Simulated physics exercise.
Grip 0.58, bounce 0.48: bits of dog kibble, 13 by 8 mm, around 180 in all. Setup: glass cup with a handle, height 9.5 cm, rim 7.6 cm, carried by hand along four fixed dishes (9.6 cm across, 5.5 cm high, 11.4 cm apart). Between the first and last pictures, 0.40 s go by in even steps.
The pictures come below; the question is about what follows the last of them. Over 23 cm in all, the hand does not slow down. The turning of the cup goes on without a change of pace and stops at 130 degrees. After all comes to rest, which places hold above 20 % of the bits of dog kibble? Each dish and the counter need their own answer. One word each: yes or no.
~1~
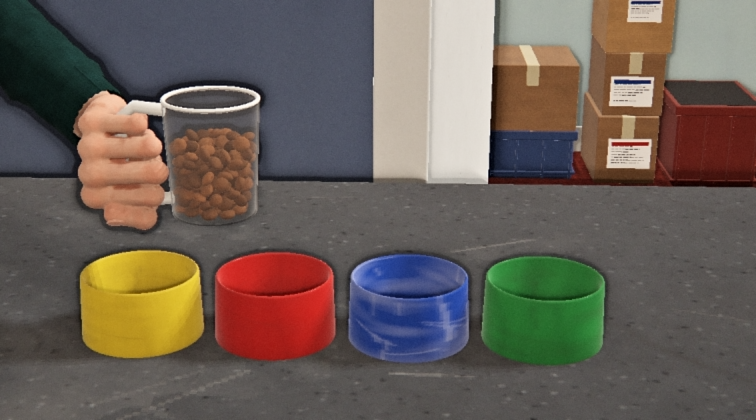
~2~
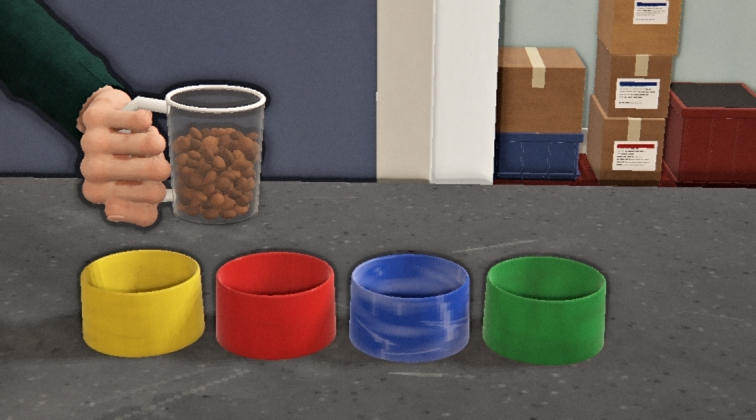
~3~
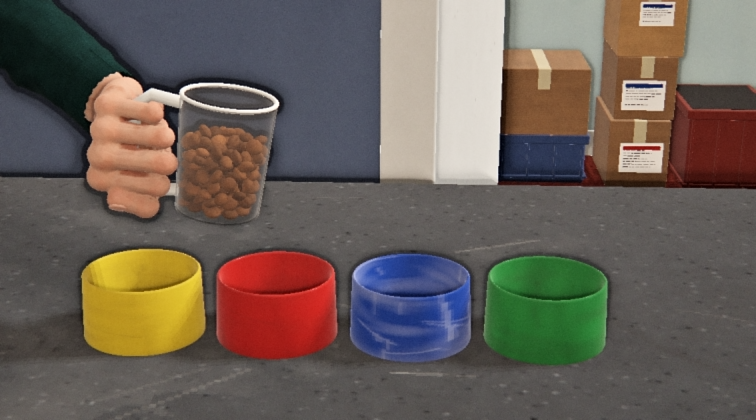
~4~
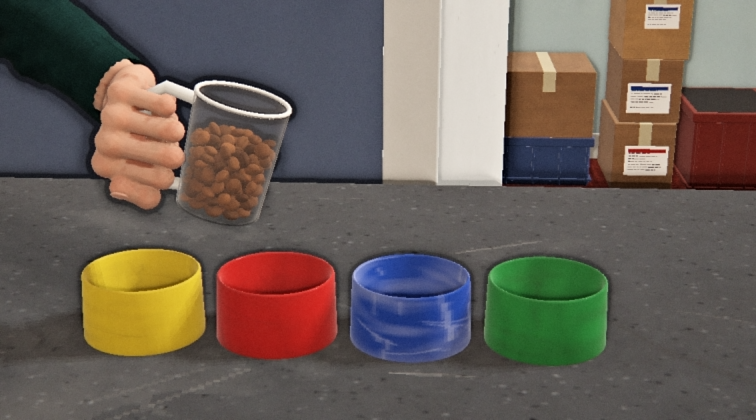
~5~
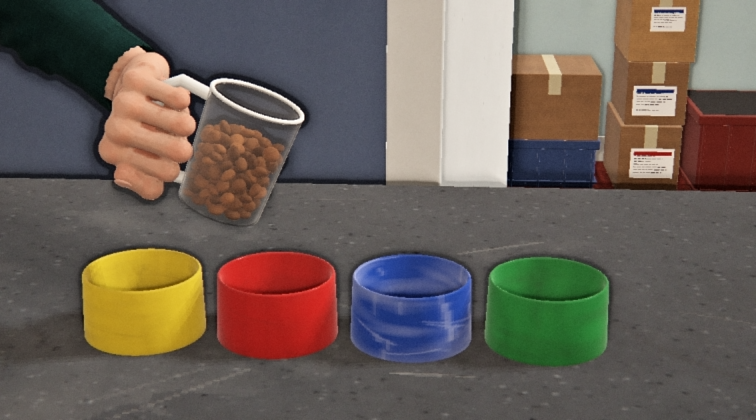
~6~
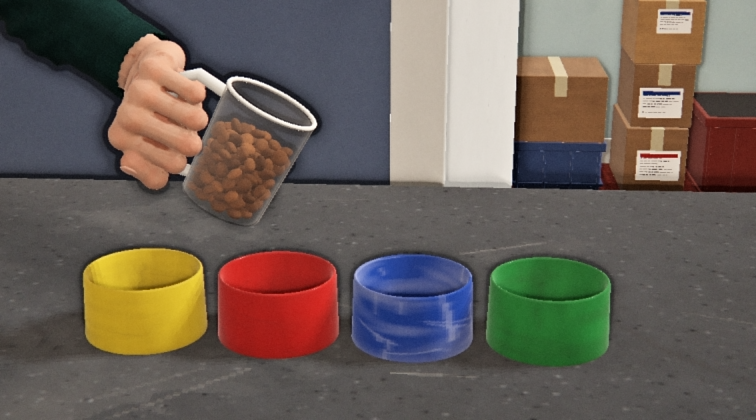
Red dish: No; blue dish: Yes; green dish: No; yellow dish: No; counter: No.
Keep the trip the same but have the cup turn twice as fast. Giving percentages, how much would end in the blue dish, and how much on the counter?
I'd say blue ends at 60 while the counter ends at 40.
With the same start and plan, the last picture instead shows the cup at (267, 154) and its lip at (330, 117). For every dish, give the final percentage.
Red 0; blue 0; green 100; yellow 0.
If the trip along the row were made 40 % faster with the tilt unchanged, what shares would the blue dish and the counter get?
Result - blue dish: 20; counter: 50.
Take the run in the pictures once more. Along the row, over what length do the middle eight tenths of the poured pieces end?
I'd put it at close to 5 cm.
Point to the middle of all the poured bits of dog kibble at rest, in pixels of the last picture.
Somewhere around (423, 309) in the final frame.
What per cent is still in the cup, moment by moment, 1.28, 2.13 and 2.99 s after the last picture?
Close to 30, 0 and 0 per cent respectively.
Then, 1.28 s after the last picture, tilt 130 degrees; cup holds 30 %, blue 65 %.
Then, 2.13 s after the last picture, tilt 130 degrees; cup holds 0 %, blue 100 %.
Then, 2.99 s after the last picture, tilt 130 degrees; cup holds 0 %, blue 100 %.
In the end, red 0 %, blue 100 %, green 0 %, yellow 0 %, counter 0 %.
